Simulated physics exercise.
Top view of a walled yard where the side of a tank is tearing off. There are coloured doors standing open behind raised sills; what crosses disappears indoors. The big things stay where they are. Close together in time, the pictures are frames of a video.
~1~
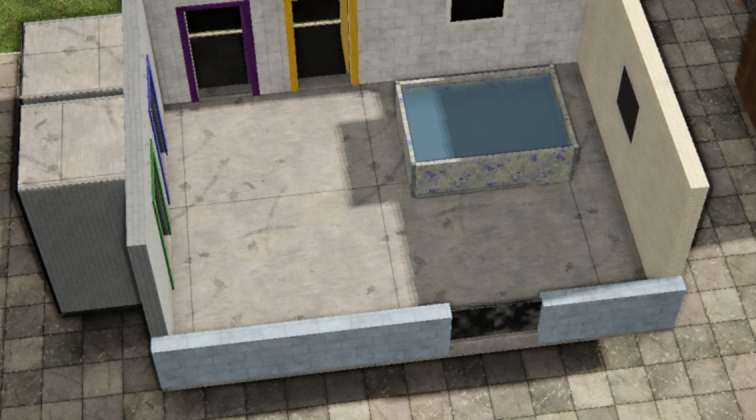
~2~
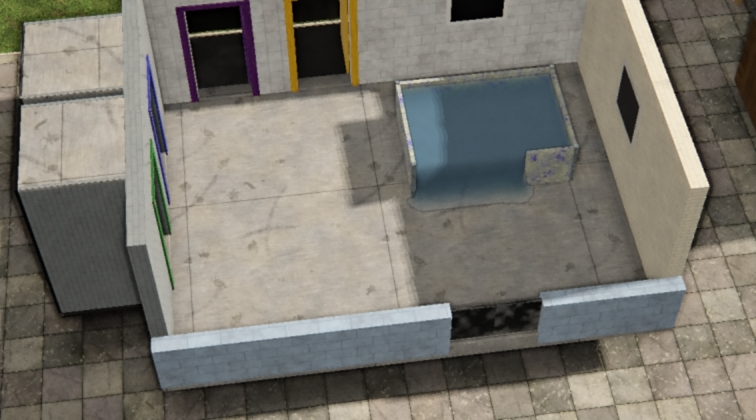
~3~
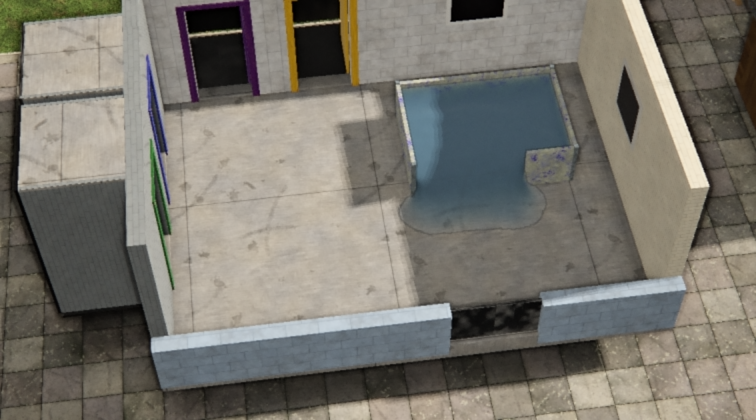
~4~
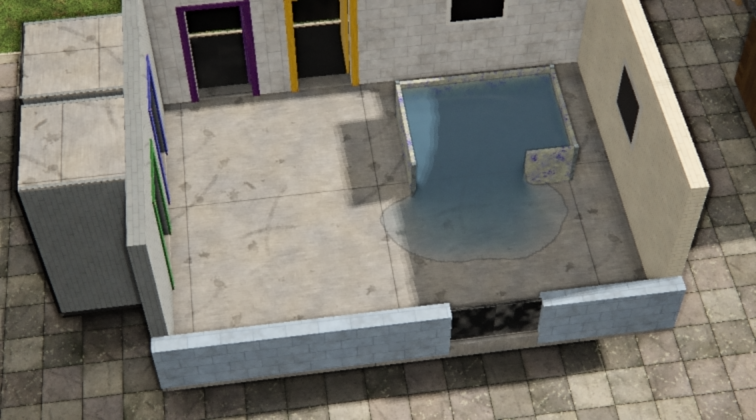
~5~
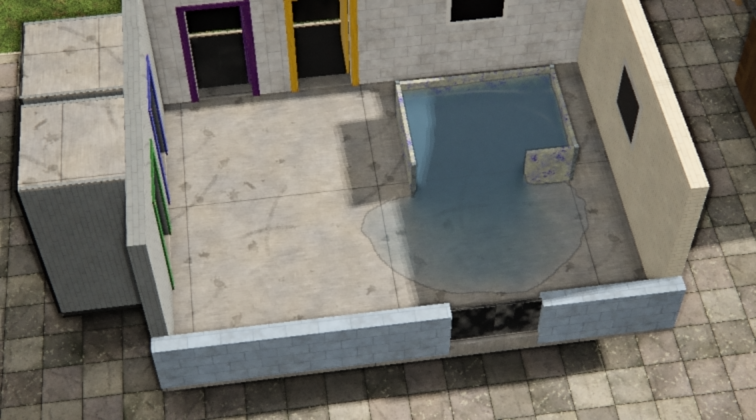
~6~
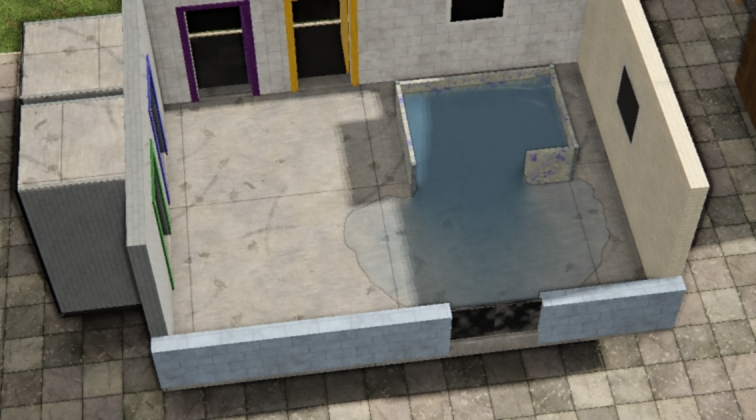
Water pouring from a tank through a gap in its front side and spreading across the floor of a walled yard.
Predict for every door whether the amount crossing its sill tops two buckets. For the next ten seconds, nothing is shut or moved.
Yellow door: Too much gets in there; blue door: Not too much gets in there; purple door: Too much gets in there; green door: Too much gets in there.
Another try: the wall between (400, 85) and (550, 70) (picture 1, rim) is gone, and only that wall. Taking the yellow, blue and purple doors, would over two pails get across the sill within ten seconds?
Taking each in turn, the yellow overflows, the blue overflows, the purple overflows.
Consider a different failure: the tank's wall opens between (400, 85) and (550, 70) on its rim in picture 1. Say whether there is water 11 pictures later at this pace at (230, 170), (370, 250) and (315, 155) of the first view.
Going in your order, I'd say drenched, then still bare, then drenched.
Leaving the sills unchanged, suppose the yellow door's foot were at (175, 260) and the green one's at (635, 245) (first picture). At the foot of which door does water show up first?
Answer: The green-painted one.
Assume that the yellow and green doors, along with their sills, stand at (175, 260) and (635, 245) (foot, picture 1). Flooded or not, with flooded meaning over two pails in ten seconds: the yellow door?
Answer: Yellow is flooded.
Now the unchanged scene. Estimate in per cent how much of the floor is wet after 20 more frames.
Near 55 in a hundred.
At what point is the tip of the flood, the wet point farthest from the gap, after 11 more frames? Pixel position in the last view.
The wet edge reaches furthest near (190, 362).
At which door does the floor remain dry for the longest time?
Result: The yellow-painted one.
A moment on, water covers 30 % of the floor; the yellow door not reached, the blue door not reached, the purple door not reached, the green door not reached.
Next, water covers 40 % of the floor; the yellow door not reached, the blue door not reached, the purple door not reached, the green door not reached.
Then, water covers 55 % of the floor; the yellow door not reached, the blue door wet at the sill, nothing in, the purple door not reached, the green door under two buckets in.
Later, water covers 85 % of the floor; the yellow door wet at the sill, nothing in, the blue door wet at the sill, nothing in, the purple door over two buckets in, the green door far over two buckets in.
In the end, water covers 100 % of the floor; the yellow door far over two buckets in, the blue door wet at the sill, nothing in, the purple door far over two buckets in, the green door far over two buckets in.
